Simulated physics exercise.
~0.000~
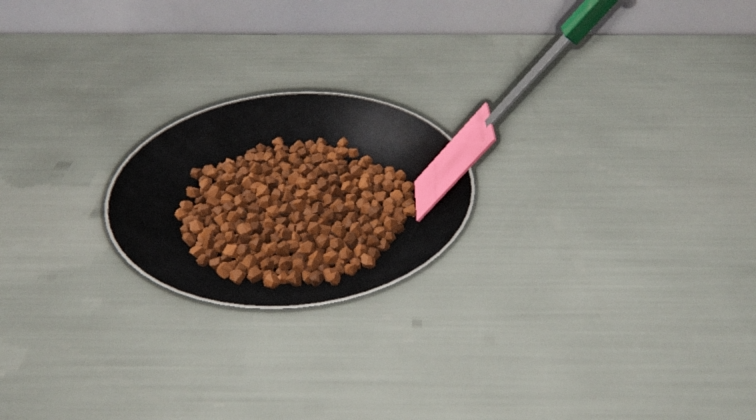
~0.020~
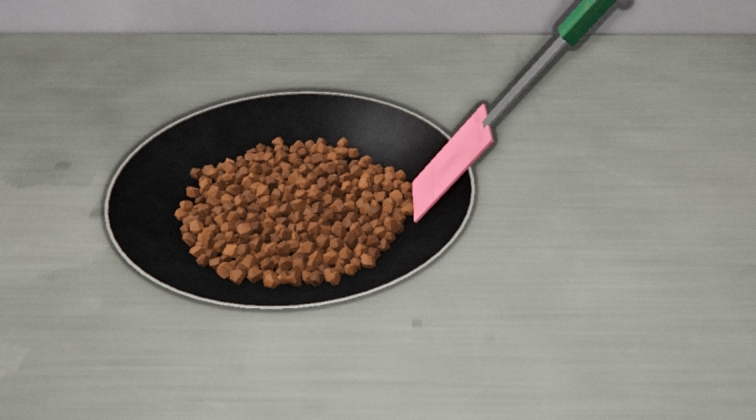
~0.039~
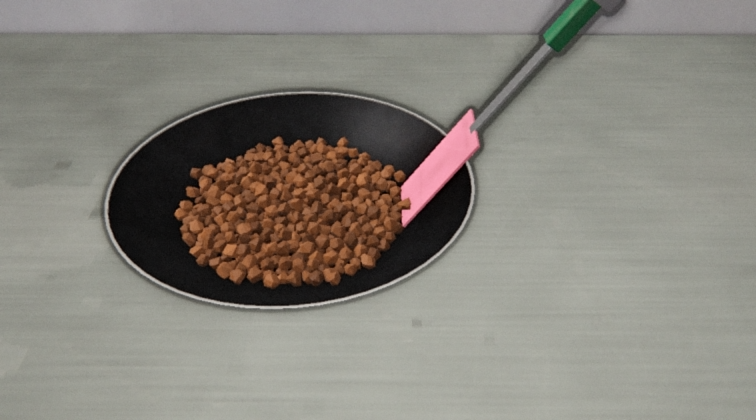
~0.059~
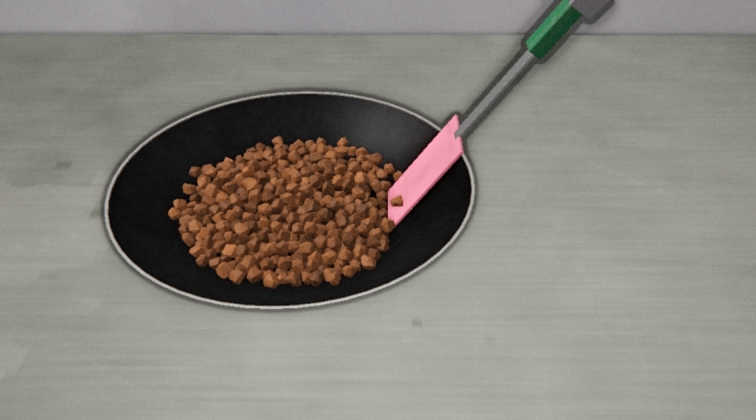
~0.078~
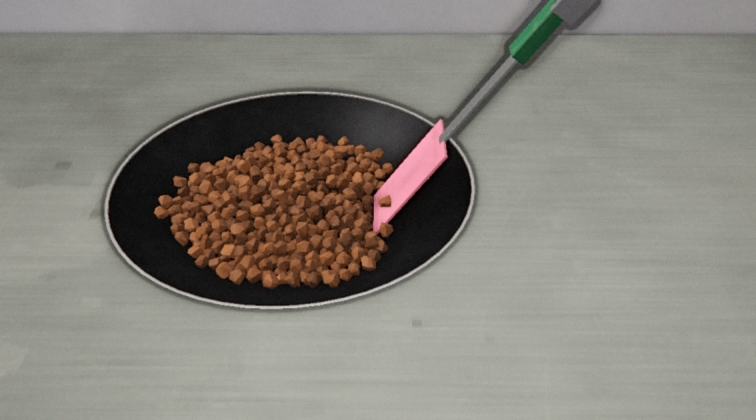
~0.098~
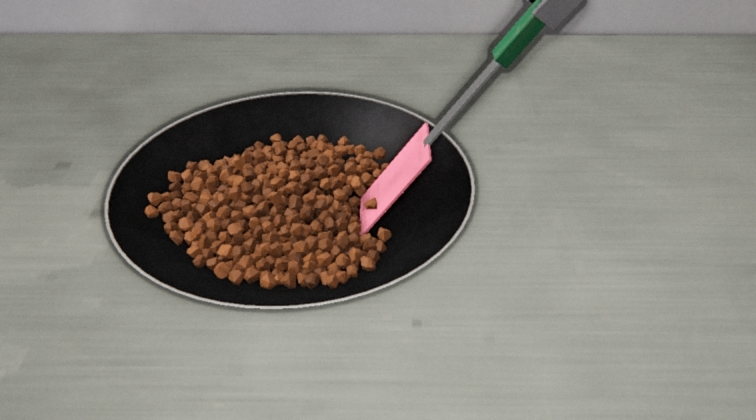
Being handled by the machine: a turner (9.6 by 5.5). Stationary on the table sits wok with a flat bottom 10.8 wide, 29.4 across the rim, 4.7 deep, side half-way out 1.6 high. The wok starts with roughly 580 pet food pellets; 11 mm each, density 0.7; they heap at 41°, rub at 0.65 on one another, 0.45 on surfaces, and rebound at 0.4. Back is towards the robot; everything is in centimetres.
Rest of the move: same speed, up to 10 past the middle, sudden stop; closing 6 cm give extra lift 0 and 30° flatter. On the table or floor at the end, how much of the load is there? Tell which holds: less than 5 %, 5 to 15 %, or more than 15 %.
What holds is 5 to 15 %.
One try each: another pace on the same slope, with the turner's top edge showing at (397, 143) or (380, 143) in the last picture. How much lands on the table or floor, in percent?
That comes to about 15 and about 25 percent, in that order.
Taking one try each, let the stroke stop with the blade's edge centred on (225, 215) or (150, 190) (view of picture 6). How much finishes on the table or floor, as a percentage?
Try 1: Approx. 0 %; try 2: Approx. 20 %.
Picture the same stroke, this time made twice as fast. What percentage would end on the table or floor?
The share on the table or floor would be about 25 percent.
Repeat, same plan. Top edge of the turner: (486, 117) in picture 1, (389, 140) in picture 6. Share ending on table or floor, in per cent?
My guess would be close to 20 per cent.
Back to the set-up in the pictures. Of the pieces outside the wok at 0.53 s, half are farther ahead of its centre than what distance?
It comes to near 20 cm ahead of the middle.
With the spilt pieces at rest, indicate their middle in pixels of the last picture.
(70, 215) or thereabouts.
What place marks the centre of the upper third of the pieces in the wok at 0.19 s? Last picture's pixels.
It sits at about (226, 195).
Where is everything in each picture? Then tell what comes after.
In the first picture, turner top edge at (491, 121), sloping 55°; upper third of the load around (300, 197), from x 180 to 410, top at y 145; 585 in the wok.
In the second picture, turner top edge at (488, 122), sloping 55°; upper third of the load around (300, 197), from x 180 to 410, top at y 145.
In the third picture, turner top edge at (475, 127), sloping 55°; upper third of the load around (298, 196), from x 180 to 405, top at y 145.
In the fourth picture, turner top edge at (459, 133), sloping 55°; upper third of the load around (292, 195), from x 175 to 400, top at y 140.
In the fifth picture, turner top edge at (444, 138), sloping 55°; upper third of the load around (282, 194), from x 160 to 395, top at y 140.
In the sixth picture, turner top edge at (429, 141), sloping 55°; upper third of the load around (271, 194), from x 150 to 395, top at y 140; 585 in the wok.
After 0.19 s, sloping 55°, highest piece 5 above the table; 585 in the wok.
After 0.29 s, sloping 45°, highest piece 6 above the table; 584 in the wok, 1 on the blade or in flight.
After 0.53 s, sloping 25°, highest piece 6 above the table; 533 in the wok, 52 on the table or floor.
After 1.58 s, sloping 25°, highest piece 6 above the table; 530 in the wok, 55 on the table or floor.
At rest, 530 in the wok, 55 on the table or floor. That is 9 % on the table or floor.
